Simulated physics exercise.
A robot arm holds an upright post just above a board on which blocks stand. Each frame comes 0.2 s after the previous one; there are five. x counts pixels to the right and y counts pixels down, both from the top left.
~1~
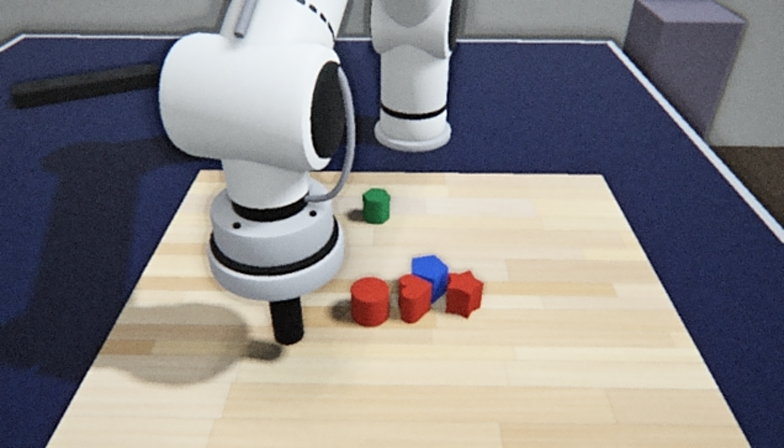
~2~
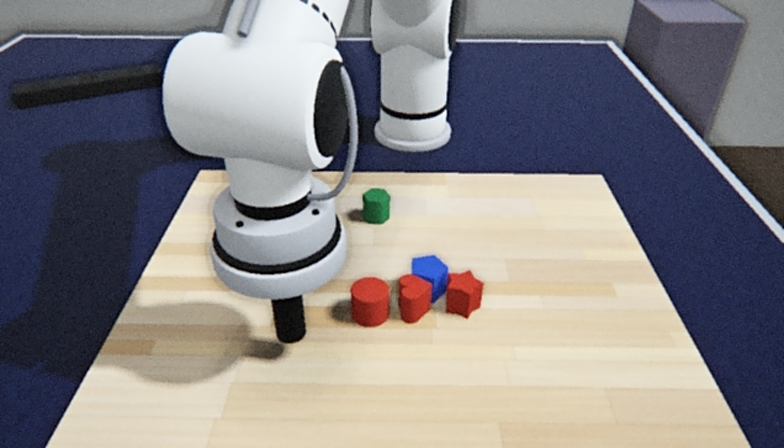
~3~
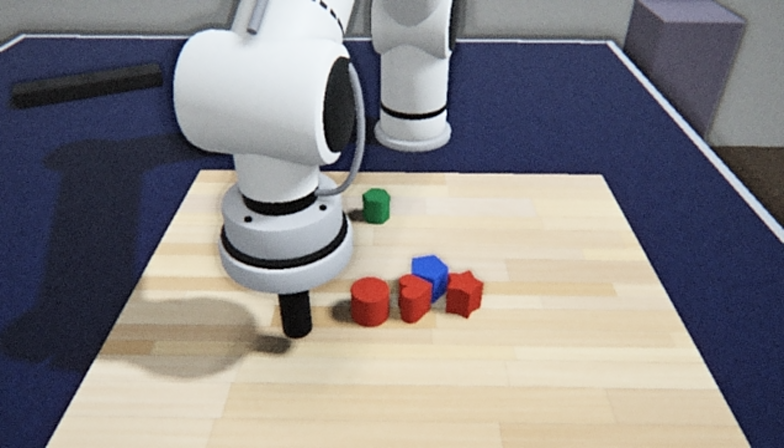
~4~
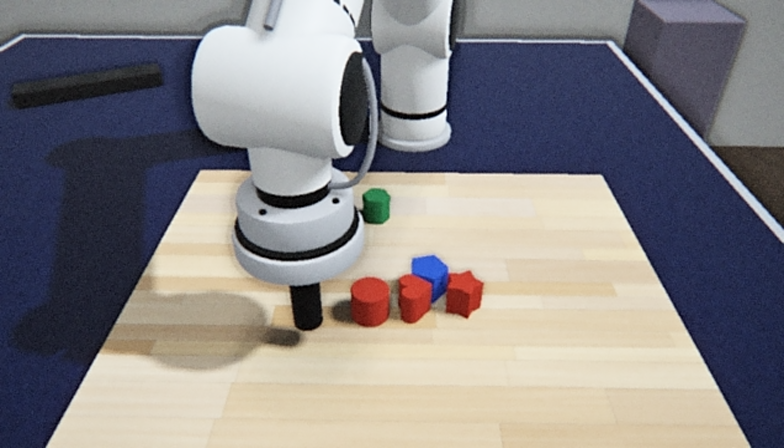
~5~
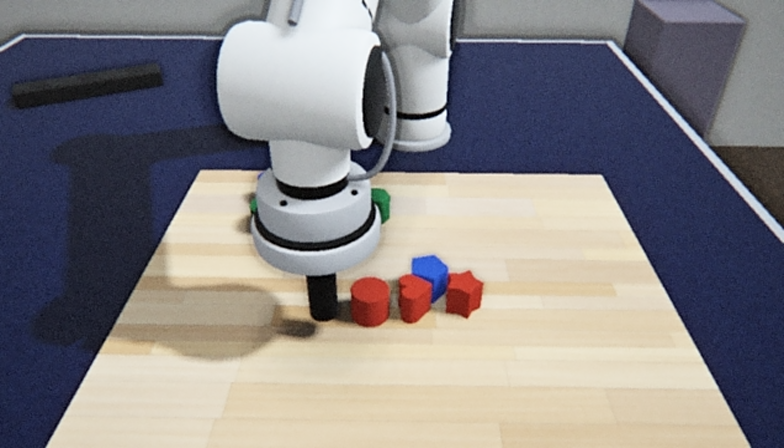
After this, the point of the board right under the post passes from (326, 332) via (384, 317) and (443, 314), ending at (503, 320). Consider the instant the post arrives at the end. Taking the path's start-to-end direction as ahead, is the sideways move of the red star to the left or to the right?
Over to the left.
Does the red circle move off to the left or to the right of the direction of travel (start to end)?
It heads left.
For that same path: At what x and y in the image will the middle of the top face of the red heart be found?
Put as a pixel place, it's (522, 278).
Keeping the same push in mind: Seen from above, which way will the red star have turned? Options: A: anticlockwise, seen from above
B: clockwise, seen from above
Answer: A.
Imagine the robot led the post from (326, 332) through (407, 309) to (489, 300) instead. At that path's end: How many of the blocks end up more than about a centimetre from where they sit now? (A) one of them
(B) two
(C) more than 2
C: More than 2.
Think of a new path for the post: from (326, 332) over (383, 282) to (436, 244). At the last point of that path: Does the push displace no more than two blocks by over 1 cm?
My answer is no.
On the path given first. One third of the way, post (385, 298); red circle (408, 276); red heart (439, 281), turned 20° clockwise; blue five-sided block (443, 258), turned 15° anticlockwise; red star (472, 281).
Two thirds of the way, post (445, 294); red circle (437, 266); red heart (473, 278), turned 40° clockwise; blue five-sided block (451, 247); red star (504, 280).
At the end, post (506, 301); red circle (437, 266); red heart (522, 278); blue five-sided block (451, 247); red star (545, 268), turned 50° anticlockwise.
